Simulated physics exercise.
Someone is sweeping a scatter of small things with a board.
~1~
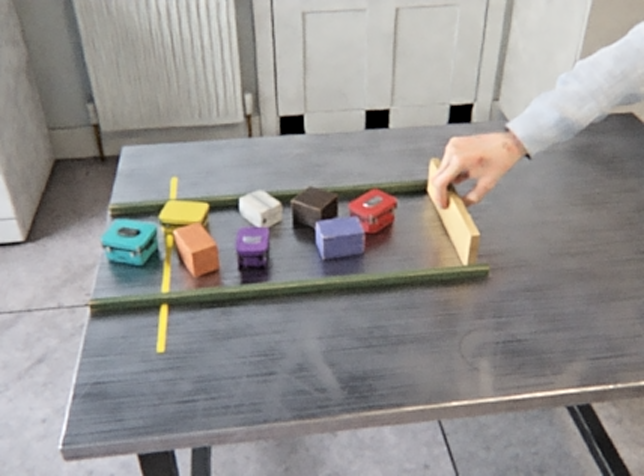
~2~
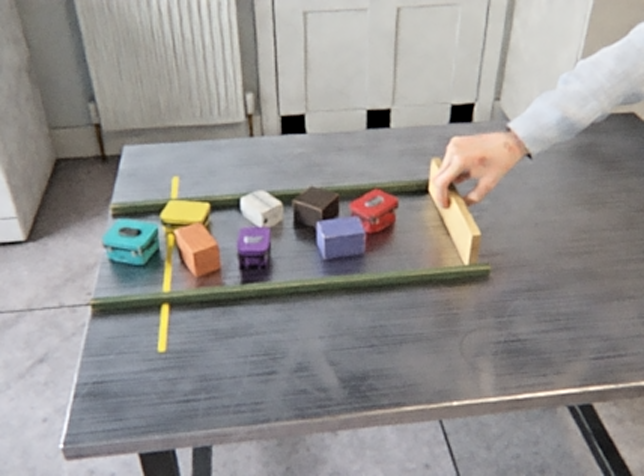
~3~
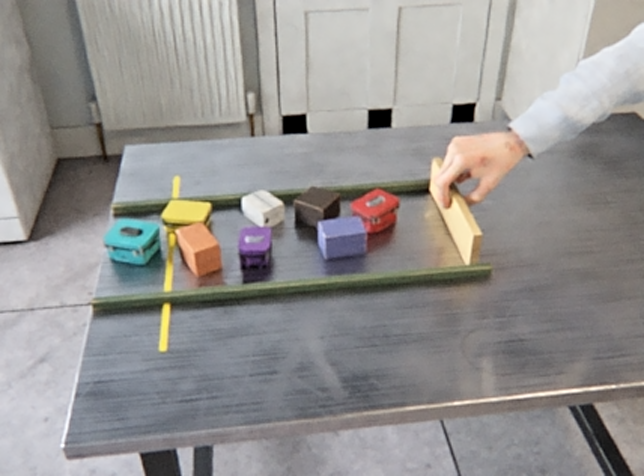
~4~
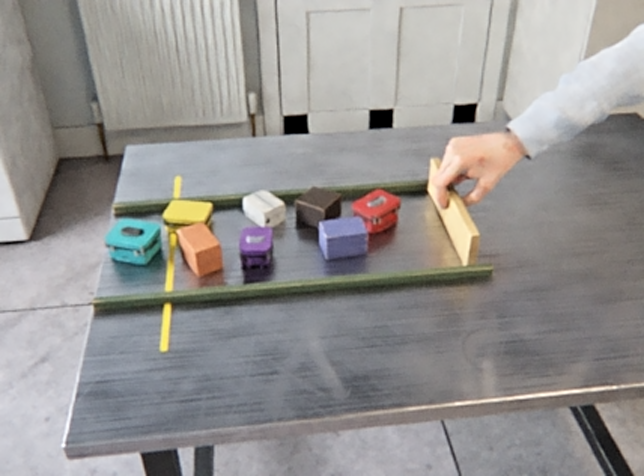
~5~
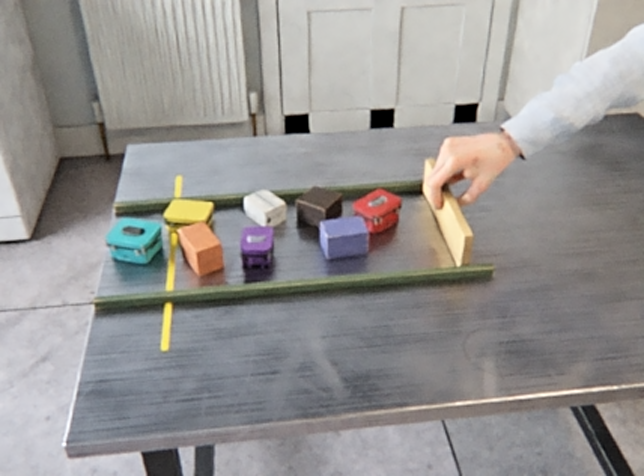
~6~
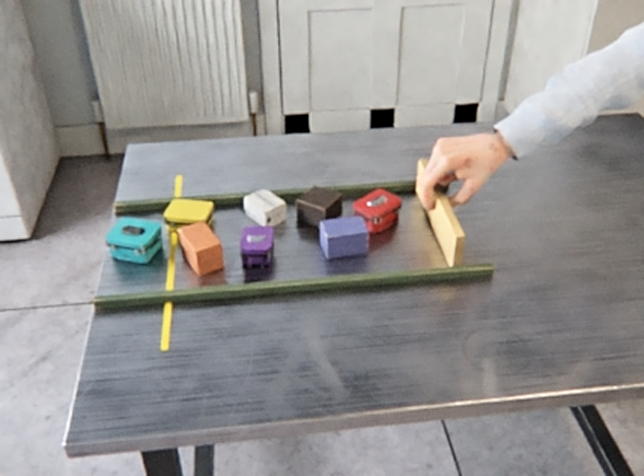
A hand holding a wooden board upright between two green strips, then sliding it slightly left toward scattered small colourful boxes.
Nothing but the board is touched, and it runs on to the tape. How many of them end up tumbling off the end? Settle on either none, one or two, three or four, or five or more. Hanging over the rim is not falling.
The number that falls off comes to three or four.
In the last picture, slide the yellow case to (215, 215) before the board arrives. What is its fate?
Yellow case: Gone.
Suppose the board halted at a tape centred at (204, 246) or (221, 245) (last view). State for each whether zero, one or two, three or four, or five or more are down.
Count at position one: 1 or 2; at position two: One to two.
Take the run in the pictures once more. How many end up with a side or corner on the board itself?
It is in contact with 2.
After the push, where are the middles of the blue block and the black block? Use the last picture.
The blue block finishes at (148, 254); the black block finishes at (133, 214).
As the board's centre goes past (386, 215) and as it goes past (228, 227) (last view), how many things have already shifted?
Tally: First 1; then 8.
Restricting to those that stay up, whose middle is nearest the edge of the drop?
Result: Purple case.
Soon after, none off yet; turquoise case at rest near (135, 241); yellow case at rest near (190, 218); orange block at rest near (201, 248).
After that, none off yet; turquoise case at rest near (135, 241); yellow case displaced a little near (171, 219); orange block moving near (196, 248).
And then, none off yet; turquoise case displaced about its own width near (96, 242); yellow case displaced well along near (103, 222); orange block displaced about its own width near (128, 253).
In the end, the number that fall off is three or four; gone, white box, orange block, yellow case and turquoise case.
